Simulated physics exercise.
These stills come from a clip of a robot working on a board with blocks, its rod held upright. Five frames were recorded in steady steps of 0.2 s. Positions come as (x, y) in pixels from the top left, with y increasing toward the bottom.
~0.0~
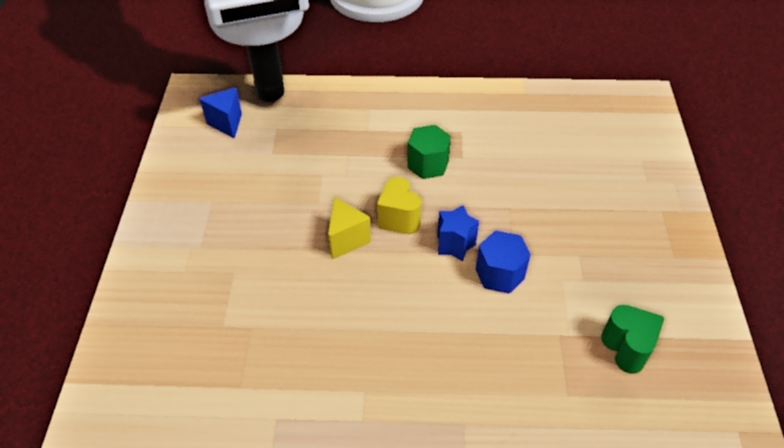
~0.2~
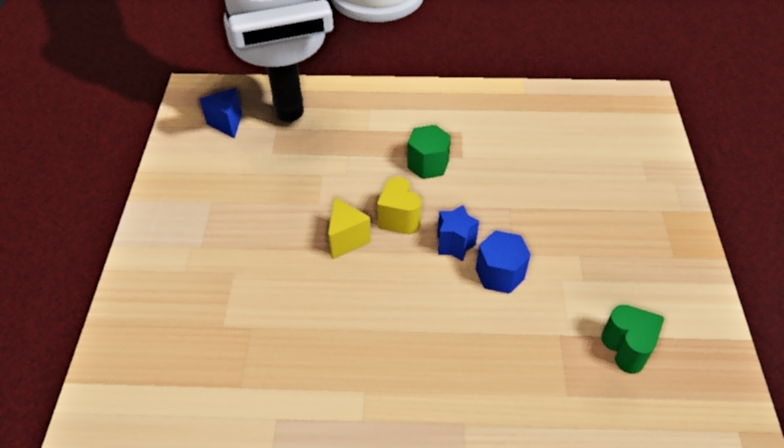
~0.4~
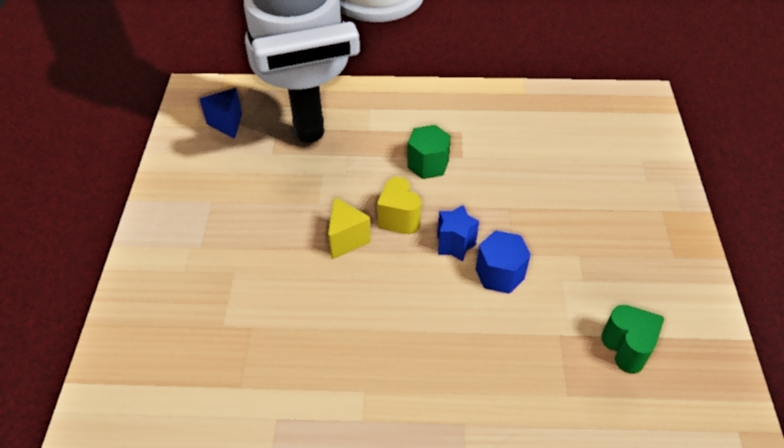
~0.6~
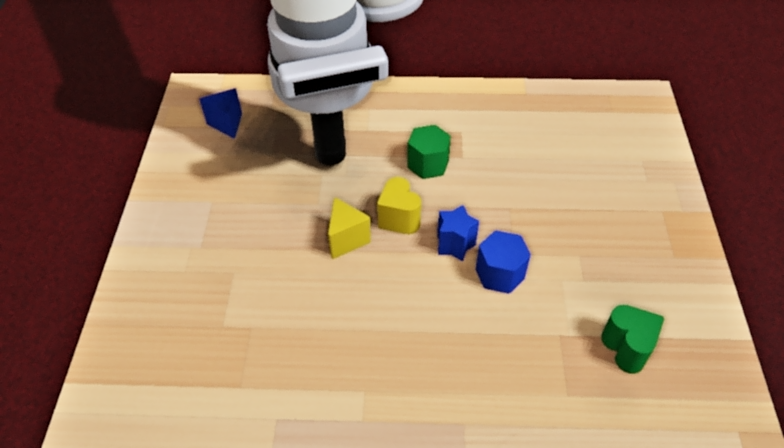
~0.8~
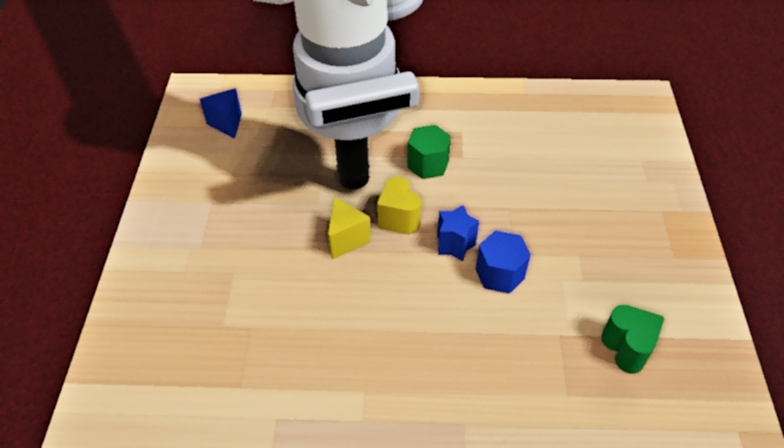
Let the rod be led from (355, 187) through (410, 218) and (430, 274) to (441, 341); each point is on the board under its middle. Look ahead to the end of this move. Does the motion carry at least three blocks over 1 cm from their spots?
That would be a no.
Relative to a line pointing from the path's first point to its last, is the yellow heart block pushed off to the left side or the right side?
It is pushed towards the right-hand side.
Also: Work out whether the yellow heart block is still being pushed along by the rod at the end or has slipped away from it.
It is still in front.
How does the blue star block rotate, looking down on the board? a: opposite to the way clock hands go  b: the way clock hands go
The one that fits is a, opposite to the way clock hands go.
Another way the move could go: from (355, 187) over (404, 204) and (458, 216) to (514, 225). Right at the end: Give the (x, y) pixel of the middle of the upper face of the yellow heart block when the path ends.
For the centre of its top, I'd go with (423, 212).
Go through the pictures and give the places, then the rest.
In the first picture, lower end of the rod at (271, 93), tops of blocks, yellow heart block at (399, 194), blue star block at (457, 220), blue hexagon at (505, 250).
In the second picture, rod at (290, 113), blocks as before.
In the third picture, rod at (310, 134), blocks as before.
In the fourth picture, rod at (331, 156), blocks as before.
In the fifth picture, rod at (354, 179), yellow heart block at (399, 194), blue star block at (457, 220), blue hexagon at (505, 250).
What follows on the original path. One third of the way, rod at (411, 210); yellow heart block at (419, 221), turned 45° clockwise.
Two thirds of the way, rod at (431, 267); yellow heart block at (427, 281), turned 85° clockwise; blue star block at (467, 230), turned 65° anticlockwise.
At the end, rod at (441, 333); yellow heart block at (423, 349), turned 115° clockwise; blue star block at (467, 230), turned 65° anticlockwise; blue hexagon not moved.
